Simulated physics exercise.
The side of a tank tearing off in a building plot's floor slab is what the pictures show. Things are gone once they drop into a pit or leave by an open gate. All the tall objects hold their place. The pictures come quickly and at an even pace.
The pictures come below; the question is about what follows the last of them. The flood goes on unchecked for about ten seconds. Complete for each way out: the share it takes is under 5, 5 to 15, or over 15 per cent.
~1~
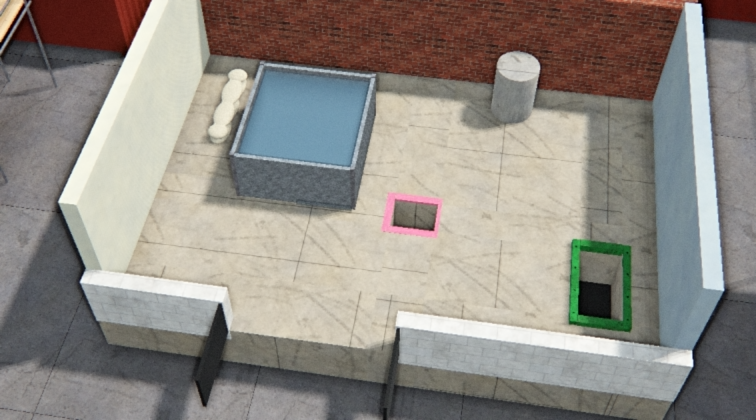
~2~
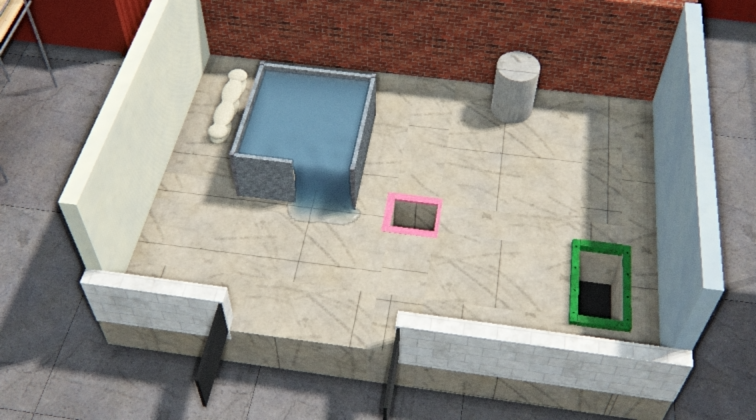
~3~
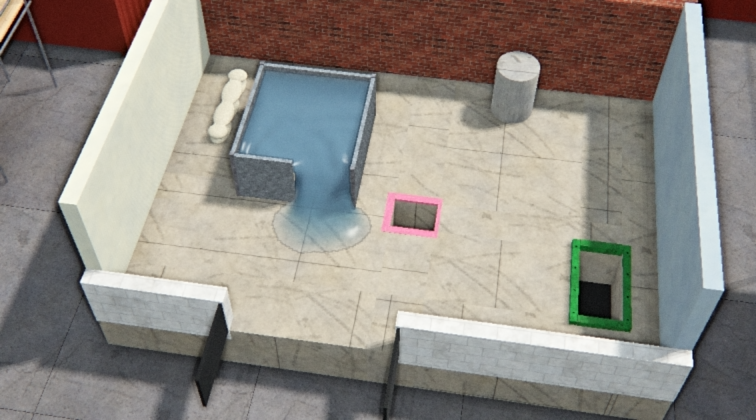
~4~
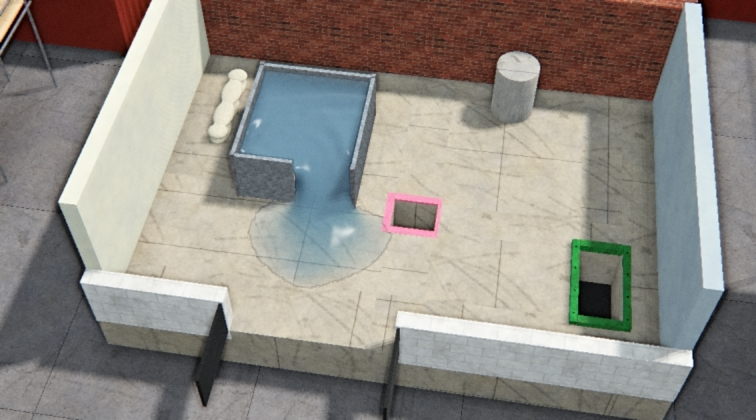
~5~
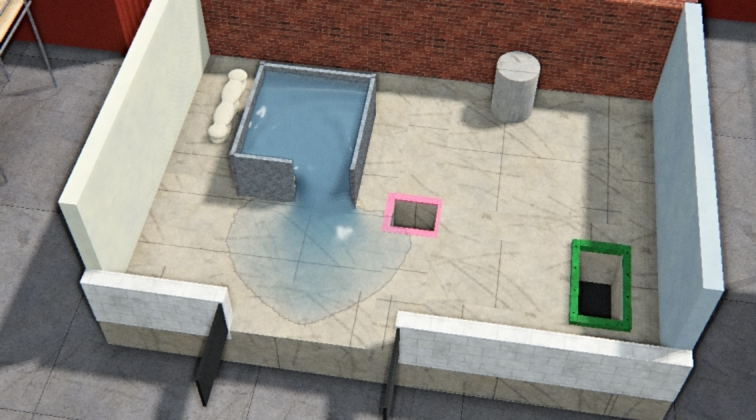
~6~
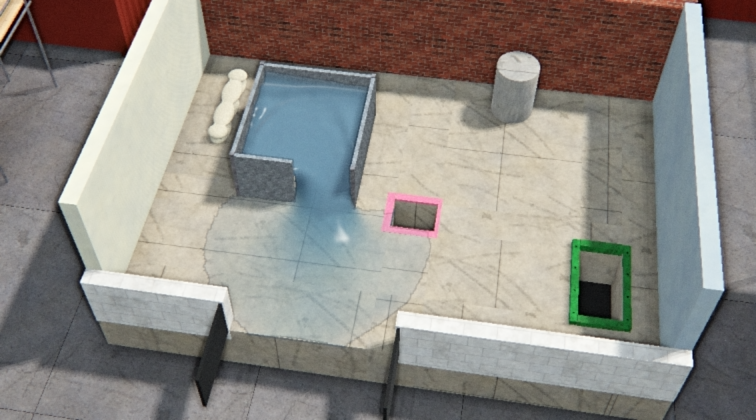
Completed: For the gate it is over 15 per cent; for the pink pit it is under 5 per cent; for the green pit it is under 5 per cent.
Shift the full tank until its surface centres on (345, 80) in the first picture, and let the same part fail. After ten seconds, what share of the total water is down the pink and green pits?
After ten seconds: Pink pit 20 percent, green pit 0 percent.
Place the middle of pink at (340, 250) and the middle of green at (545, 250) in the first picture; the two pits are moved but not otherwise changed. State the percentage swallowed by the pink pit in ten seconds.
Note: Pink pit, 50 percent.
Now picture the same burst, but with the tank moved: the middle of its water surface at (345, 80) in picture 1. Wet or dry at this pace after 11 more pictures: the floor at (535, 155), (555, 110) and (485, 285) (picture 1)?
Going through the three spots, I'd say high and dry, high and dry, high and dry.
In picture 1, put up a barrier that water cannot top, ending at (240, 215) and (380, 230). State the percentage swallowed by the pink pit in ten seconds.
Share, pink pit - 25 in a hundred.
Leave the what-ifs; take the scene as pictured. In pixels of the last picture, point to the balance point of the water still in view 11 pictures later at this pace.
I'd say around (316, 194).
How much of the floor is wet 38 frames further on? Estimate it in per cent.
It should be close to 65 %.
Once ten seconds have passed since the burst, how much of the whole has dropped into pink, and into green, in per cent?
That's 0 per cent for the first and 0 per cent for the second.
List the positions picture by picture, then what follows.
Still water in the open tank at (306, 118), in the first frame.
The front is at (358, 212), out from the gap at (323, 189), in the second frame.
The front is at (295, 245), out from the gap at (323, 191), in the third frame.
The front is at (298, 282), out from the gap at (323, 193), in the fourth frame.
Water pours out at (323, 192) and has run to a hidden place, in the fifth frame.
The front is at a hidden place, out from the gap at (323, 192), in the sixth frame.
A moment on, water covers 25 % of the floor; the gate 9 %, the pink pit 0 %, the green pit 0 %.
Next, water covers 30 % of the floor; the gate 21 %, the pink pit 0 %, the green pit 0 %.
Then, water covers 45 % of the floor; the gate 33 %, the pink pit 0 %, the green pit 0 %.
Later, water covers 65 % of the floor; the gate 46 %, the pink pit 0 %, the green pit 0 %.
In the end, water covers 85 % of the floor; the gate 55 %, the pink pit 1 %, the green pit 0 %.
